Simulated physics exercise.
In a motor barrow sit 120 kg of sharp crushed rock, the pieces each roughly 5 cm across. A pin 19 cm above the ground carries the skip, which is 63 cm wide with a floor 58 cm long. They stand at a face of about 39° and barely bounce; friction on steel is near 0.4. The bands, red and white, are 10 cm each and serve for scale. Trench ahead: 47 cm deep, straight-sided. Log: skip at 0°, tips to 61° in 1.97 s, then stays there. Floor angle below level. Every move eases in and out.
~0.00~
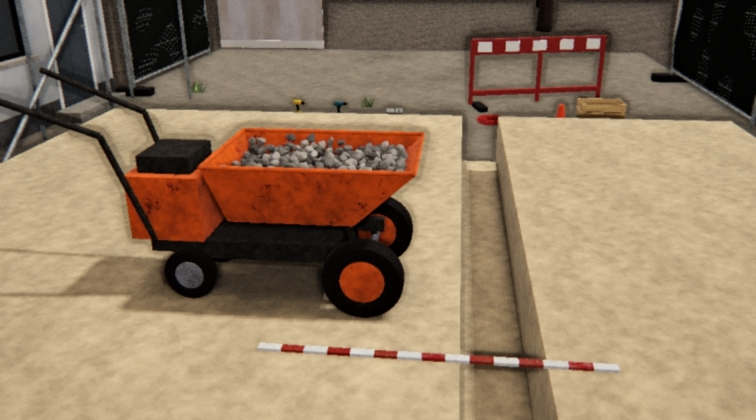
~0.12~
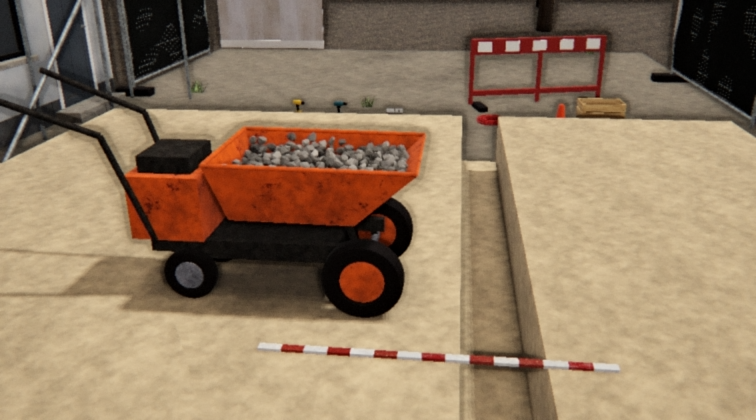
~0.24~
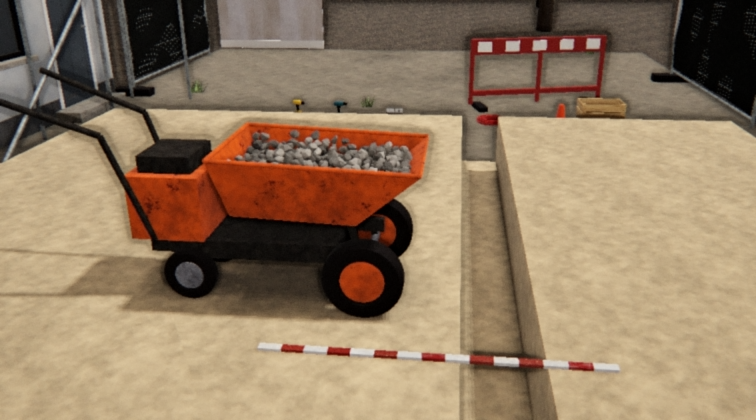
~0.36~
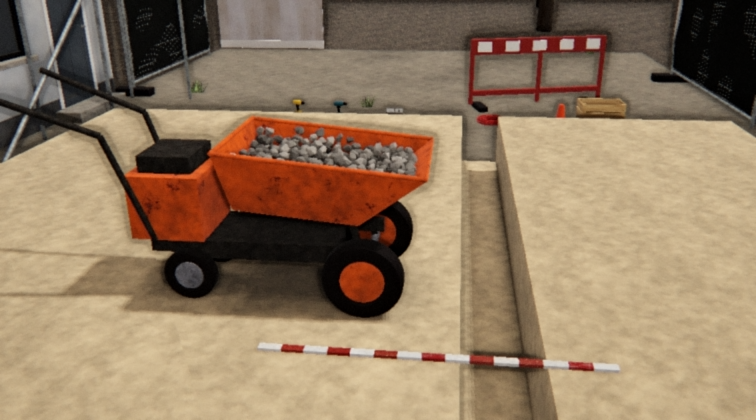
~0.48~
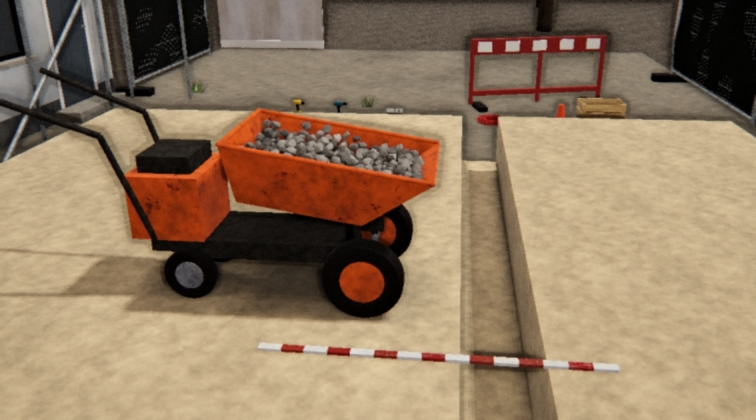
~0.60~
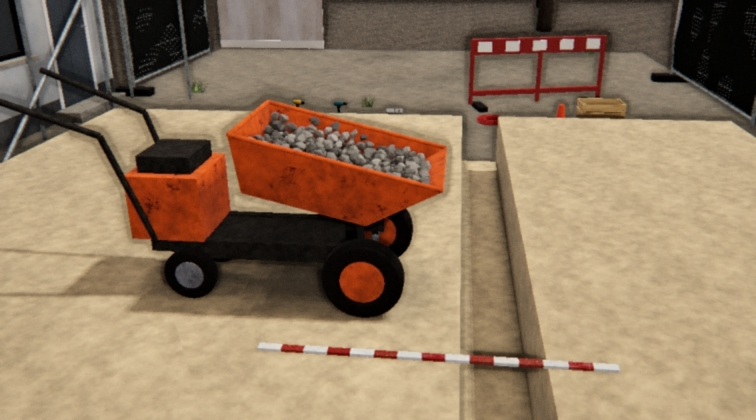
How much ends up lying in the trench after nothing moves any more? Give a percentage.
A share of about 72 per cent.
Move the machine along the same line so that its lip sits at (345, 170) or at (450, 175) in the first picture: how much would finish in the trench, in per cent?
I'd expect some 60 per cent, then some 40.
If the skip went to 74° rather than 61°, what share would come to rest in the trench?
Roughly 90 percent.
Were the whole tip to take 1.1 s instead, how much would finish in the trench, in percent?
Roughly 70 per cent would.
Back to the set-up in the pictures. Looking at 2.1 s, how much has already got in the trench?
Roughly 20% by that time.
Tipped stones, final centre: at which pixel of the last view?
I'd point to around (504, 360).
After 1.5 s the floor is at 52°; 100 % in the skip; the foremost stones are at (477, 229).
After 2.1 s the floor is at 61°; 79 % in the skip, 20 % in the trench; the foremost stones are at (535, 283).
After 2.4 s the floor is at 61°; 52 % in the skip, 41 % in the trench, 7 % past the trench; the foremost stones are at (584, 297).
After 4.4 s the floor is at 61°; 20 % in the skip, 72 % in the trench, 9 % past the trench; the foremost stones are at (606, 307).
